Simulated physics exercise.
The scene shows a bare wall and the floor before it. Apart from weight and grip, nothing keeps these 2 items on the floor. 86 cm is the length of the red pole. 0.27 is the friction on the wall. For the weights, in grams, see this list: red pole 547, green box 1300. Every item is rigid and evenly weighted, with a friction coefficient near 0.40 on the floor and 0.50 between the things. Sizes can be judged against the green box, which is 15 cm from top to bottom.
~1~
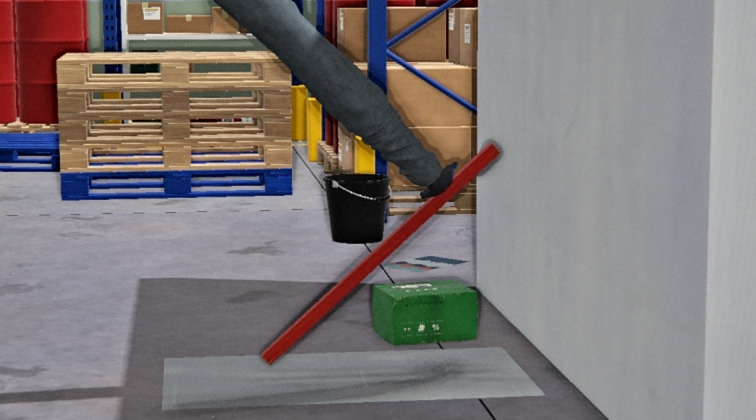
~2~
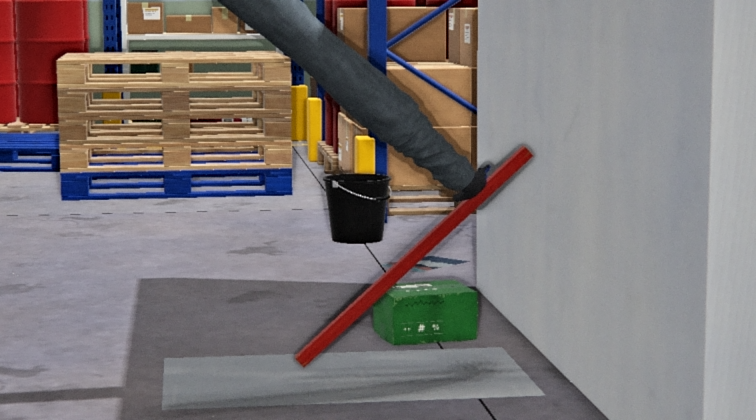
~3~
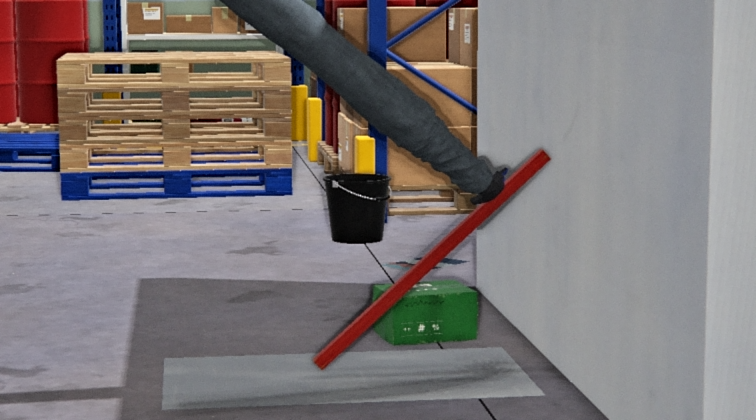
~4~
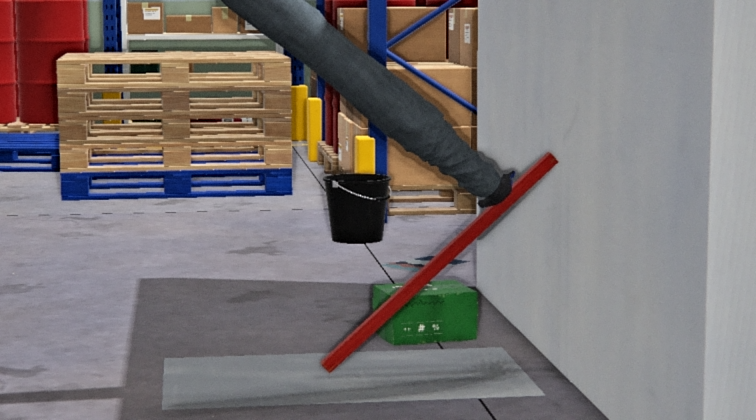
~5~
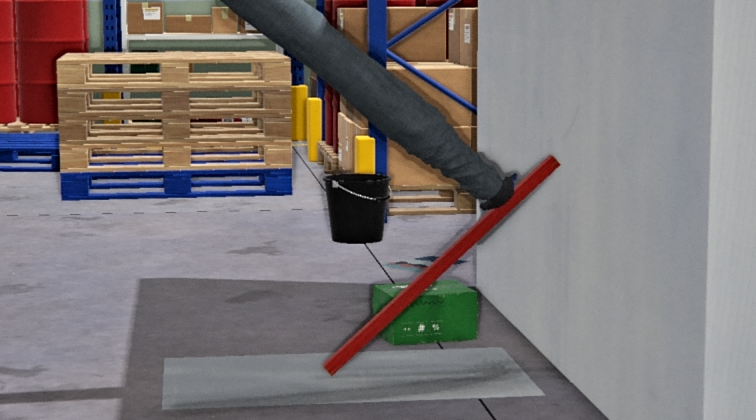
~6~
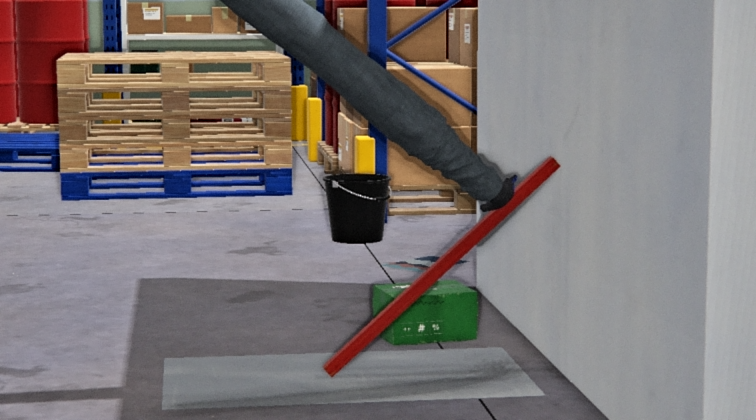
A grey-sleeved arm reaches down from the top of a warehouse, seen from a level, fixed viewpoint, holding a slanted red pole before a bare grey wall on the right. A green box sits on the floor by the wall, with a black bucket, stacked wooden pallets and loaded shelves behind. The arm moves the pole rightward to lean against the wall, slowing, then holds it still.
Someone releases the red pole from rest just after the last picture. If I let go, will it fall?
Yes.
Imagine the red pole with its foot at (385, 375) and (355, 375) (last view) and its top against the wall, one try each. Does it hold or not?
Try one: It stays put; try two: It stays put.
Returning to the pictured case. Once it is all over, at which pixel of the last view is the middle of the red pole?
(402, 368).
Then, 0.40 s after the last picture, red pole 7° lower than it was left near (430, 282).
Then, 0.50 s after the last picture, red pole 15° lower than it was left near (420, 300).
Then, 0.60 s after the last picture, red pole 29° lower than it was left near (408, 335).
Then, 0.70 s after the last picture, red pole 42° lower than it was left near (402, 368).
At rest, tipped over on the floor, red pole; green box in place, give or take 10 cm. Seen from the same camera at the end, red pole near (402, 368). The pole gives way.
